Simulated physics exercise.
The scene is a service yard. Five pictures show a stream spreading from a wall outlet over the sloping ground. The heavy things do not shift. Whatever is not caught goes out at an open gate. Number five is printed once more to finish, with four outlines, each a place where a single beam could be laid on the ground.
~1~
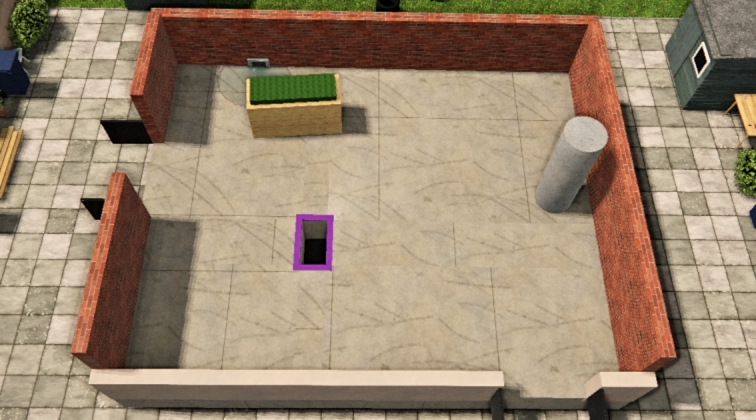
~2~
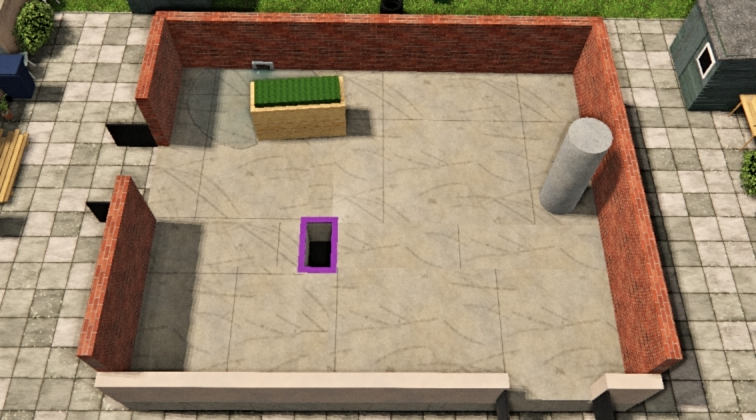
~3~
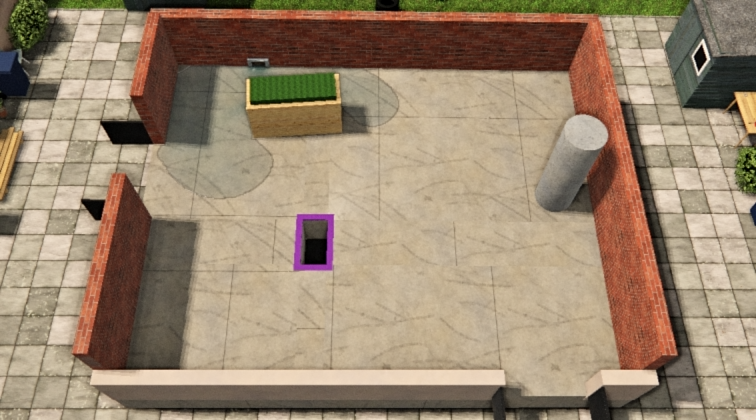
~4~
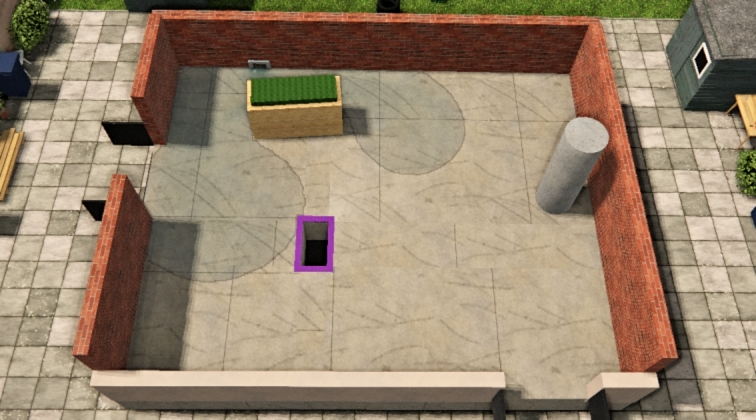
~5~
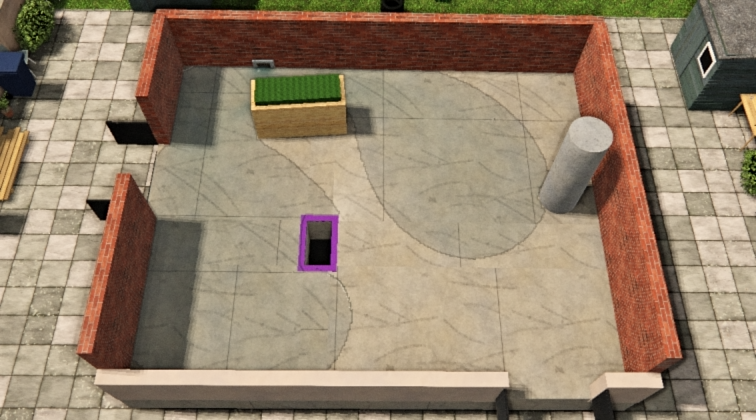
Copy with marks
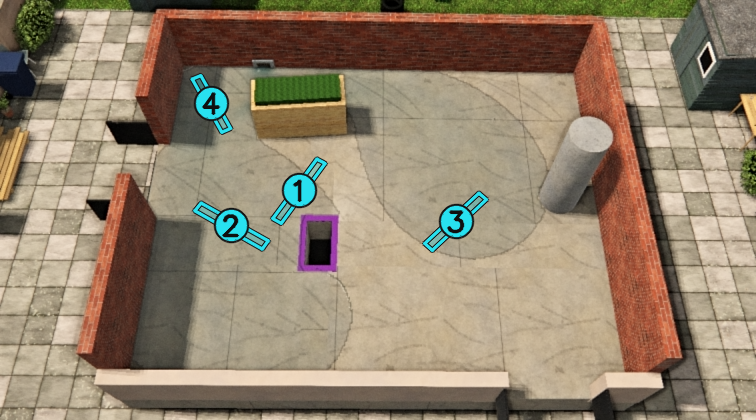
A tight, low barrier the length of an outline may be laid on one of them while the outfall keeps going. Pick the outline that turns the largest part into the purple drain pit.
2 beats the others.
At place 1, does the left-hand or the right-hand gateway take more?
The right gate.
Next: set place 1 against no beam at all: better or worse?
It is worse.
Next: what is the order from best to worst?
2, 4, 3, 1.
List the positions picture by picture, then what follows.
Outfall at (259, 63); purple drain pit at (314, 242); open gate at (539, 384); open gate at (158, 179); water covers 3 % of the ground and shows as far out as (236, 95); purple drain pit still dry.
Water covers 7 % of the ground and shows as far out as (210, 134); purple drain pit still dry.
Water covers 15 % of the ground and shows as far out as (200, 190); purple drain pit still dry.
Water covers 31 % of the ground and shows as far out as (170, 269); purple drain pit still dry.
Water covers 56 % of the ground and shows as far out as (540, 203); purple drain pit taking water.
On the marked copy, 1 from (277, 220) to (320, 161); 2 from (198, 206) to (265, 244); 3 from (428, 246) to (482, 196); 4 from (196, 77) to (226, 130).
For place 1, about 2 % of the stream runs into the purple drain pit, about 97 % out by the gates.
For place 2, about 25 % of the stream runs into the purple drain pit, about 75 % out by the gates.
For place 3, about 8 % of the stream runs into the purple drain pit, about 92 % out by the gates.
For place 4, about 14 % of the stream runs into the purple drain pit, about 85 % out by the gates.
